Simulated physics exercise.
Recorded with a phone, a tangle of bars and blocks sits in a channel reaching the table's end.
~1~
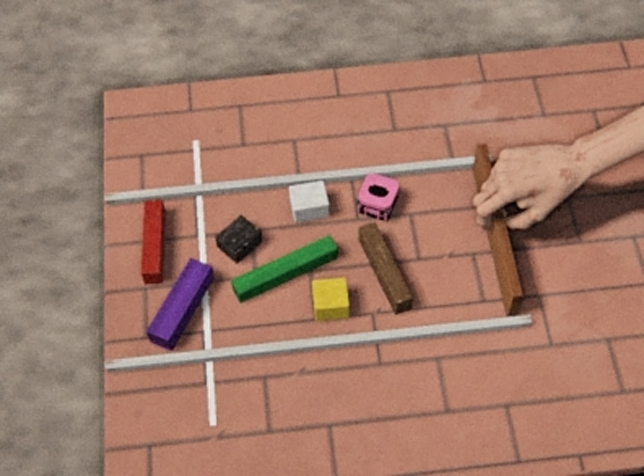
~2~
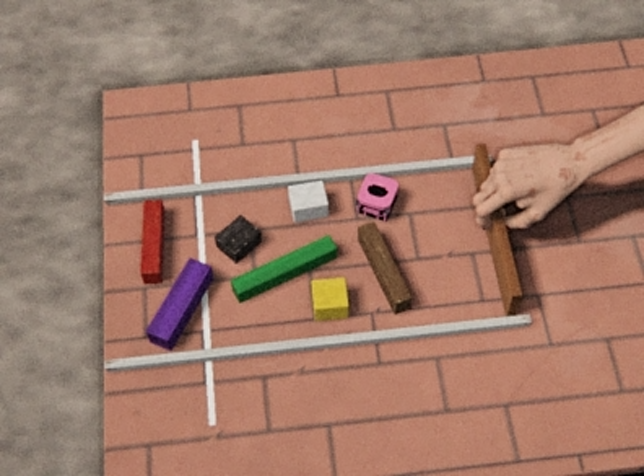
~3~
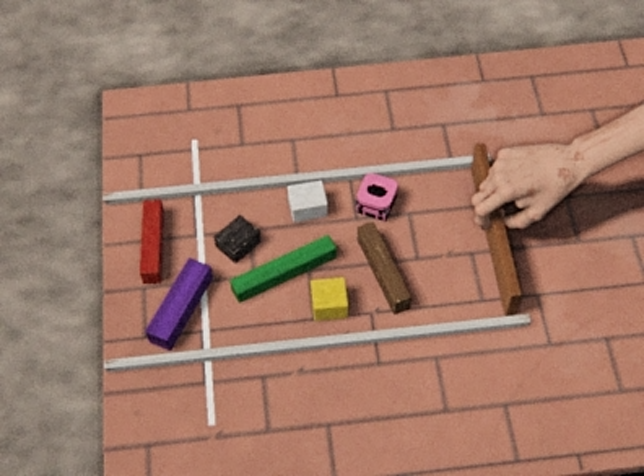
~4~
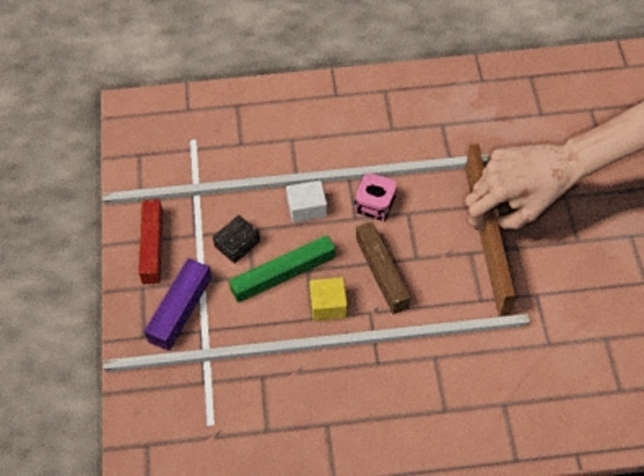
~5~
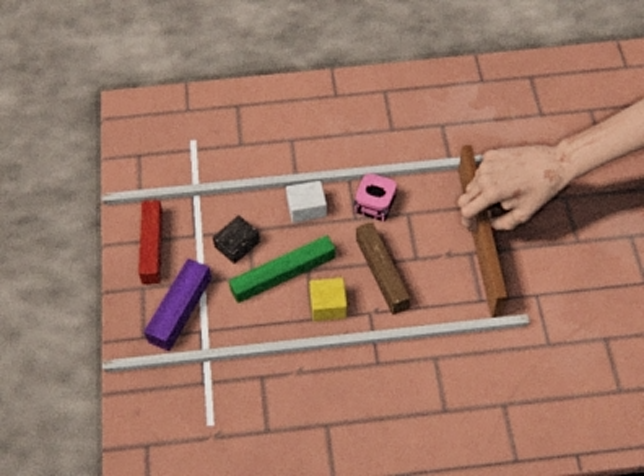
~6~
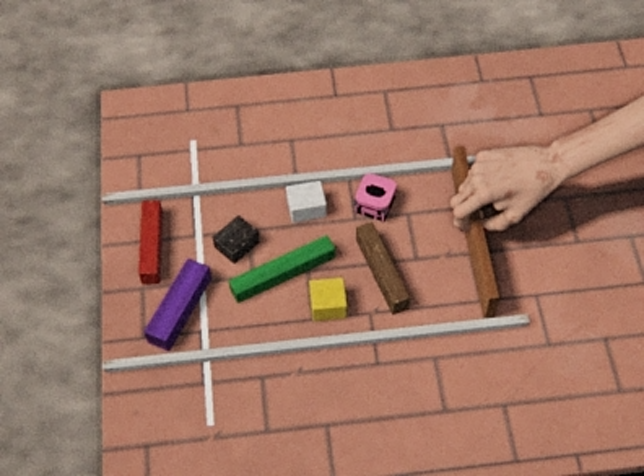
The clip shows a hand holding a brown board upright across two pale rails on a brick-patterned surface, then sliding it slightly left toward colored bars and blocks, which stay still around a white tape line.
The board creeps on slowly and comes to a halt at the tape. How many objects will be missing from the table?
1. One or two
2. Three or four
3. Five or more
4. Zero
Zero.
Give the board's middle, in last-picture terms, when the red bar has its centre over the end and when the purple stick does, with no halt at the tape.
(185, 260) and then (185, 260), give or take.
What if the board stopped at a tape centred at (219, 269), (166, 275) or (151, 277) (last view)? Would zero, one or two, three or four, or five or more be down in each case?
Well, going through them: Zero, then one to two, then 5 or more.
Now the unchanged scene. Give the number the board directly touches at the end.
2 of them.
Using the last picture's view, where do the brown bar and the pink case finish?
Near (193, 287) and (181, 223).
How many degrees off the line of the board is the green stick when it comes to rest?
Out of line by around 35°.
A little later, none off yet; red bar at rest near (151, 242); purple stick at rest near (179, 304); black block at rest near (236, 239).
Next, none off yet; red bar at rest near (151, 242); purple stick at rest near (176, 304); black block moving near (227, 244).
When it is over, the number that fall off is zero.
